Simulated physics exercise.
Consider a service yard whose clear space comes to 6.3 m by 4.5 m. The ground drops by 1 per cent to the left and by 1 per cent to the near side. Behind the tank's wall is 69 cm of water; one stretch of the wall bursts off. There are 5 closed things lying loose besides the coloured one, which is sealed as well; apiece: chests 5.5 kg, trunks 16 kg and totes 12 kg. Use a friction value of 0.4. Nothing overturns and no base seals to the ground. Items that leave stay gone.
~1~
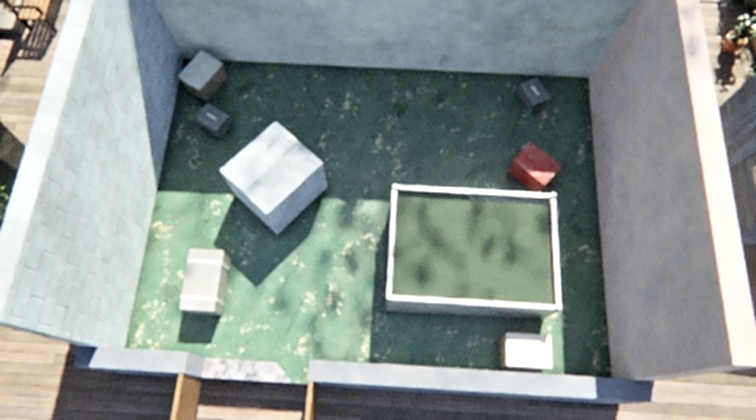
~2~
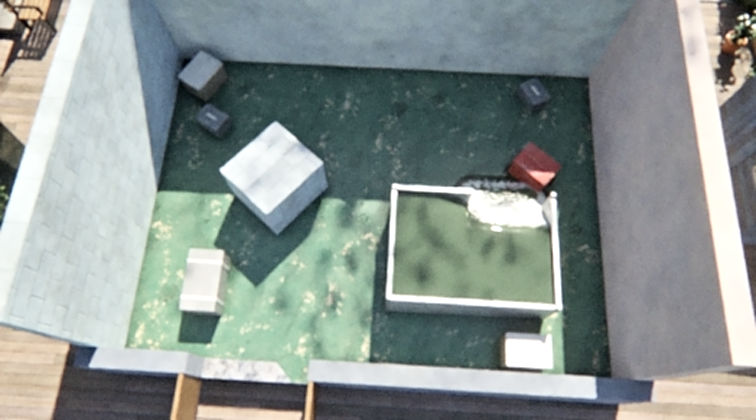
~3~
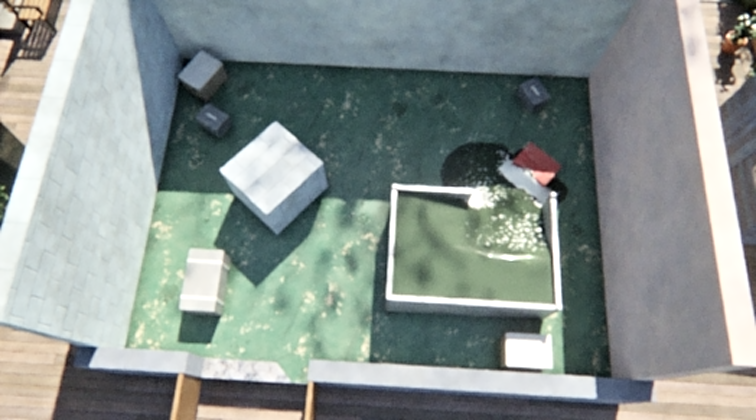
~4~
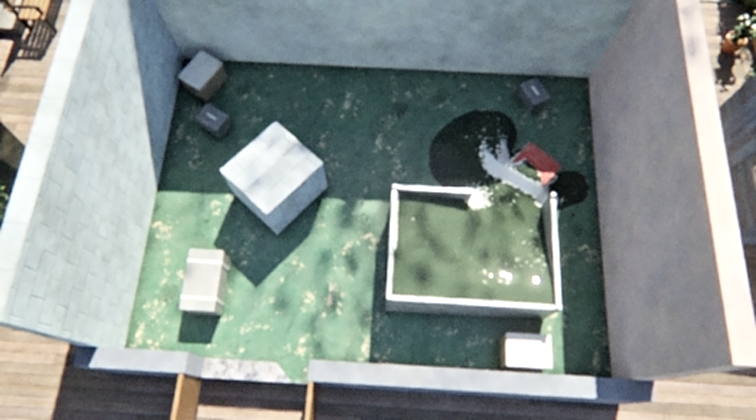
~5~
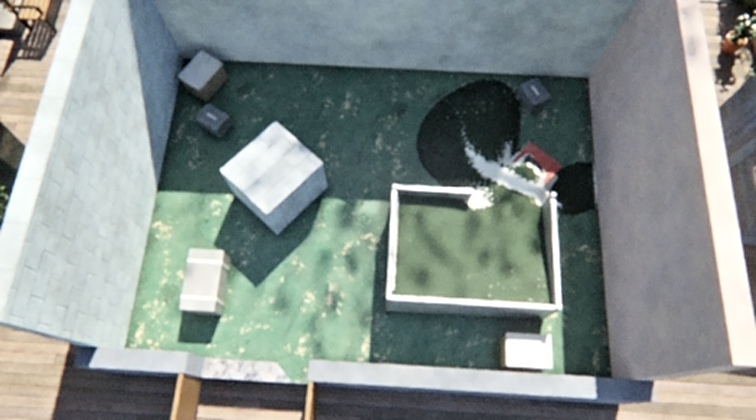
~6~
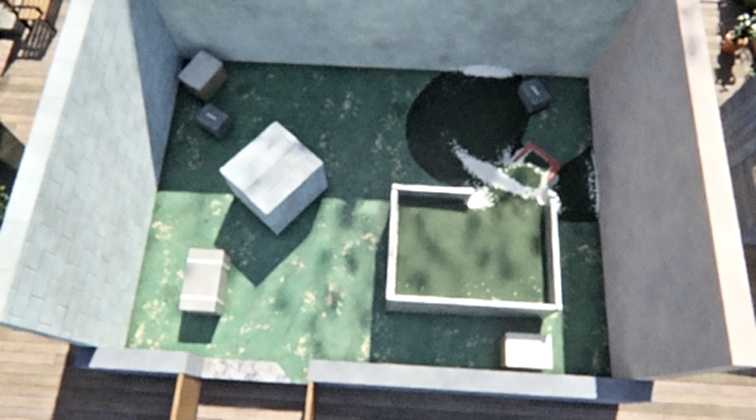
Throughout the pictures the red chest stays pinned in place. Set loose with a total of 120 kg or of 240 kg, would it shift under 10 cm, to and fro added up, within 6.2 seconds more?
I'd wager only the heavier one passes.
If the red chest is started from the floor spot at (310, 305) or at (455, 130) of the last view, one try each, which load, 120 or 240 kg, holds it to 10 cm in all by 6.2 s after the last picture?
Order kept: Light pick works, light pick works.
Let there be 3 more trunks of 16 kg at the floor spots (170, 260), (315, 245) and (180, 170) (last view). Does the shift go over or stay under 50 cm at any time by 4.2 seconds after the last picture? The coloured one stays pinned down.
In that order: Farther, then not as far, then farther.
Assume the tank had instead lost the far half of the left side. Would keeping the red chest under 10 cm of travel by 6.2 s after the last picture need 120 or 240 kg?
The lighter one.
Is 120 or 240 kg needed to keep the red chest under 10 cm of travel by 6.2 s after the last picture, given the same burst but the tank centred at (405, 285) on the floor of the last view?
Then, put simply, the lighter one does it.
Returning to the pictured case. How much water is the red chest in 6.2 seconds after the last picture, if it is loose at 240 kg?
Around 9 cm.
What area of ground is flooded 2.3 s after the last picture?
Flooded: Near 19 m2.
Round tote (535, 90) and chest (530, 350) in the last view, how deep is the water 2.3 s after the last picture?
Depths: Near 13 cm, then near 2 cm.
Then, 0.6 s after the last picture the red chest would be 55 cm from its start with 120 kg and 0 cm from its start with 240 kg; 16 cm of water round it then.
Then, 2.3 s after the last picture the red chest would be 72 cm from its start with 120 kg and 0 cm from its start with 240 kg; 12 cm of water round it then.
Then, 4.2 s after the last picture the red chest would be 72 cm from its start with 120 kg and 0 cm from its start with 240 kg; 13 cm of water round it then.
Then, 6.2 s after the last picture the red chest would be 72 cm from its start with 120 kg and 0 cm from its start with 240 kg; 9 cm of water round it then.
